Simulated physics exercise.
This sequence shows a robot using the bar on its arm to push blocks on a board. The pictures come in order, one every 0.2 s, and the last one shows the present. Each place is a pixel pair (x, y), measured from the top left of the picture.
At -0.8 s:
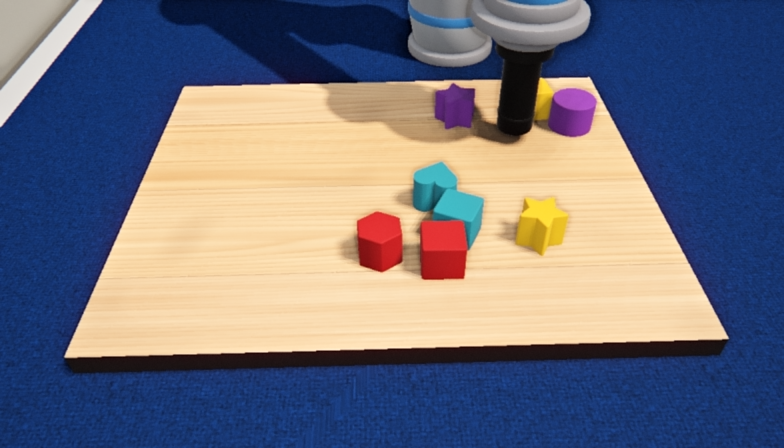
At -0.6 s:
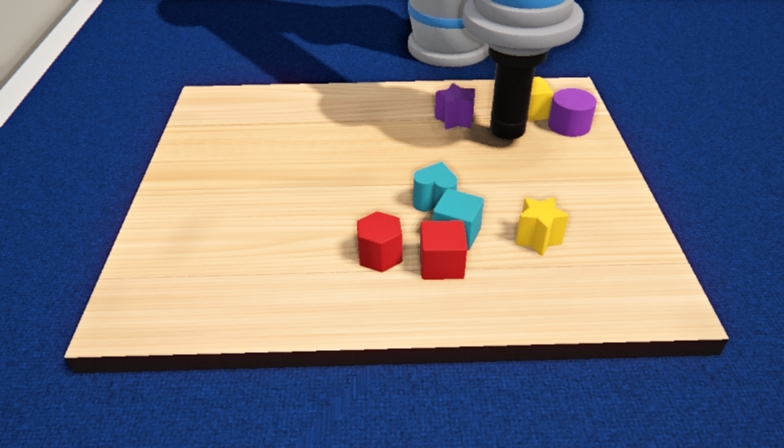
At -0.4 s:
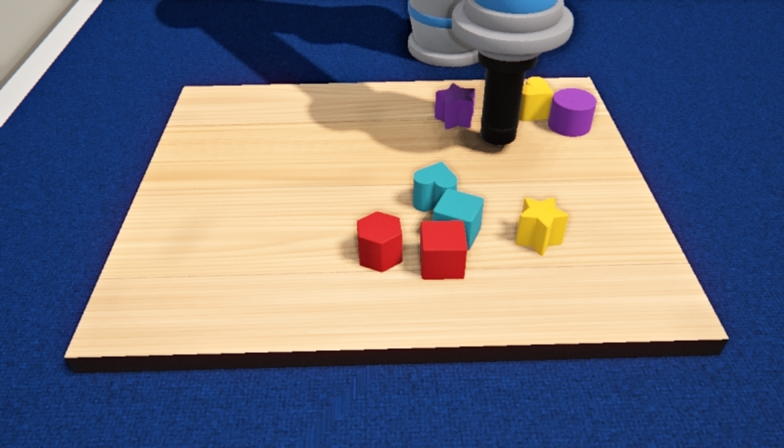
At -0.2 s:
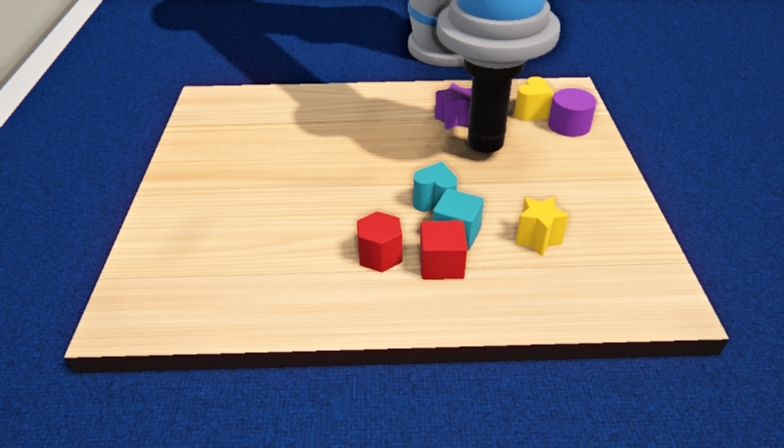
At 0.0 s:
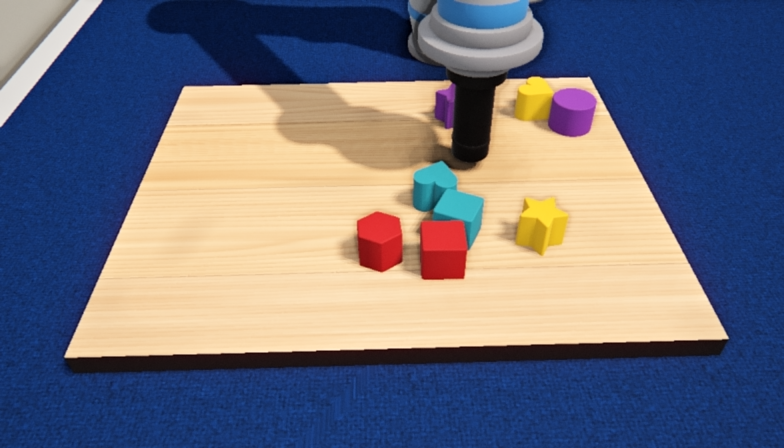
A robot arm's black bar moves left and toward the viewer across a wooden board, passing in front of a purple star and nearing the turquoise blocks, while the red, turquoise, yellow and purple blocks all stay still.
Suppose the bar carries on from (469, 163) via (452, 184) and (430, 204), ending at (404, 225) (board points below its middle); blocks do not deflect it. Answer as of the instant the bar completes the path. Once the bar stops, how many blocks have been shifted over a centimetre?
When the path ends, I think you'll find two blocks out of place by more than 1 cm.
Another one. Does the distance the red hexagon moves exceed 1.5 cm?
I believe so.
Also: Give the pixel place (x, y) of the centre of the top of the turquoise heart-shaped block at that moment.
Pixel (379, 216).
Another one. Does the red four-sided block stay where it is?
In short: Yes.
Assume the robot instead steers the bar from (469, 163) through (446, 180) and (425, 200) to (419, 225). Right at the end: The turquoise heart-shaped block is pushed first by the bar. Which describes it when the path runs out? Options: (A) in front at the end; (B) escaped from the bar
My answer is option A.
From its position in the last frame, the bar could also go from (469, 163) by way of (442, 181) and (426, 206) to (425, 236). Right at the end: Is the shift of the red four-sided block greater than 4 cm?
I believe not.
The first path, step by step. One third of the way, bar at (452, 173); turquoise heart-shaped block at (435, 177).
Two thirds of the way, bar at (430, 194); turquoise heart-shaped block at (410, 196), turned 35° anticlockwise.
At the end, bar at (404, 215); red hexagon at (359, 244), turned 25° anticlockwise; turquoise heart-shaped block at (379, 216), turned 20° anticlockwise; red four-sided block unmoved; turquoise four-sided block unmoved.
